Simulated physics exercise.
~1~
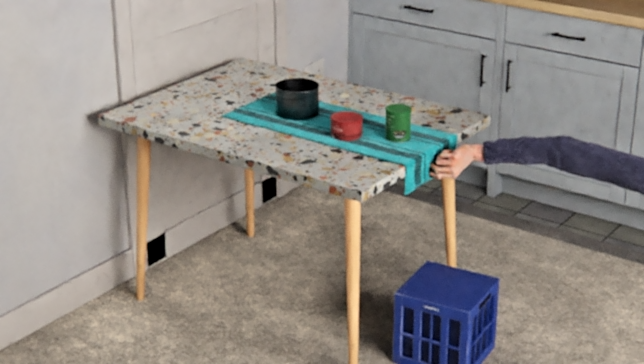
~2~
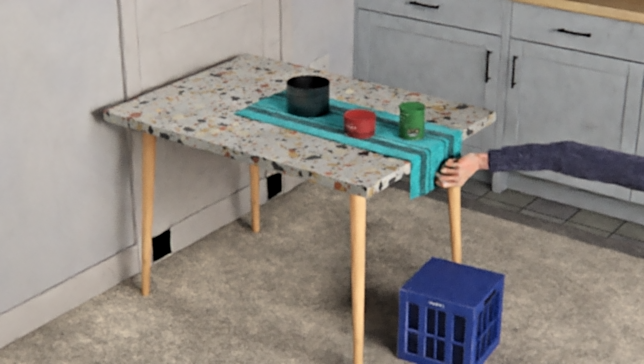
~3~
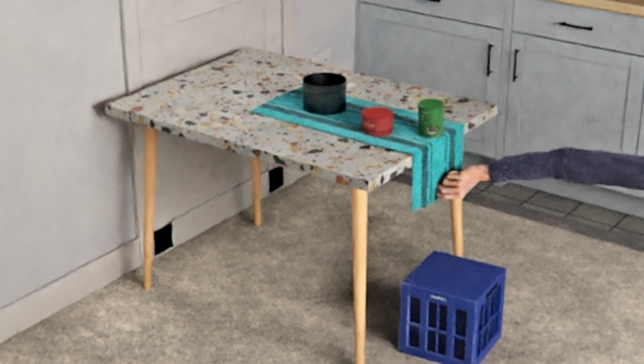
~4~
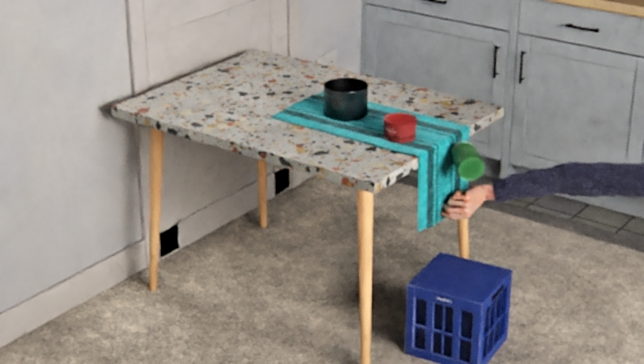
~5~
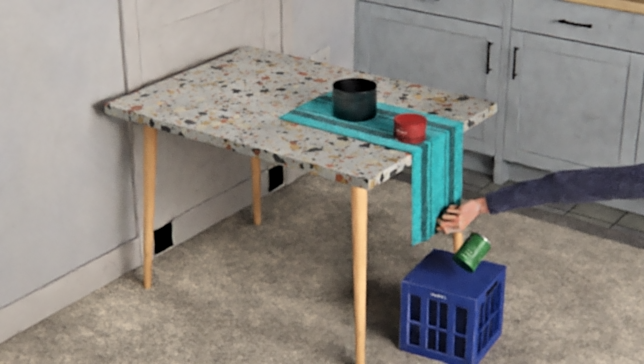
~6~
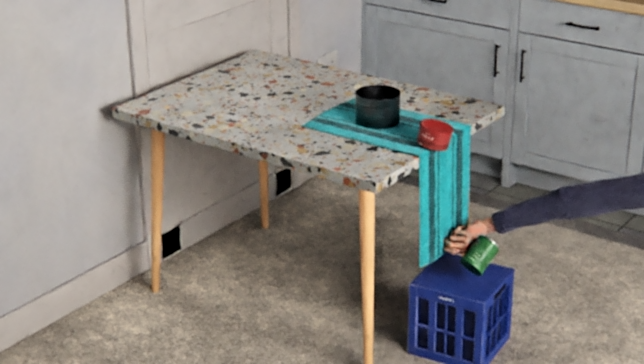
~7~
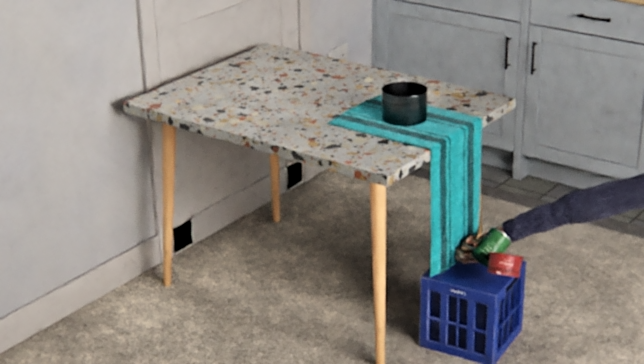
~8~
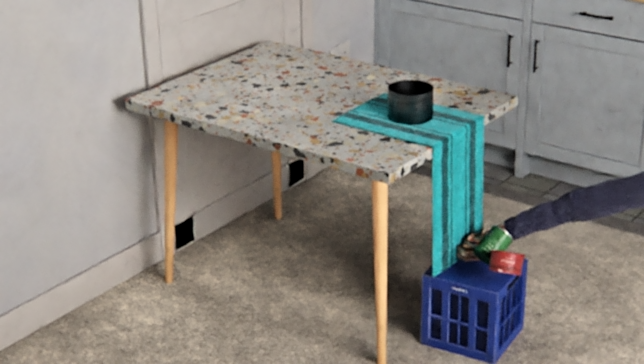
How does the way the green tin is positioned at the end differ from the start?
At the start the green tin is upright on the towel, but at the end it is upside down, below the tabletop by the blue crate.
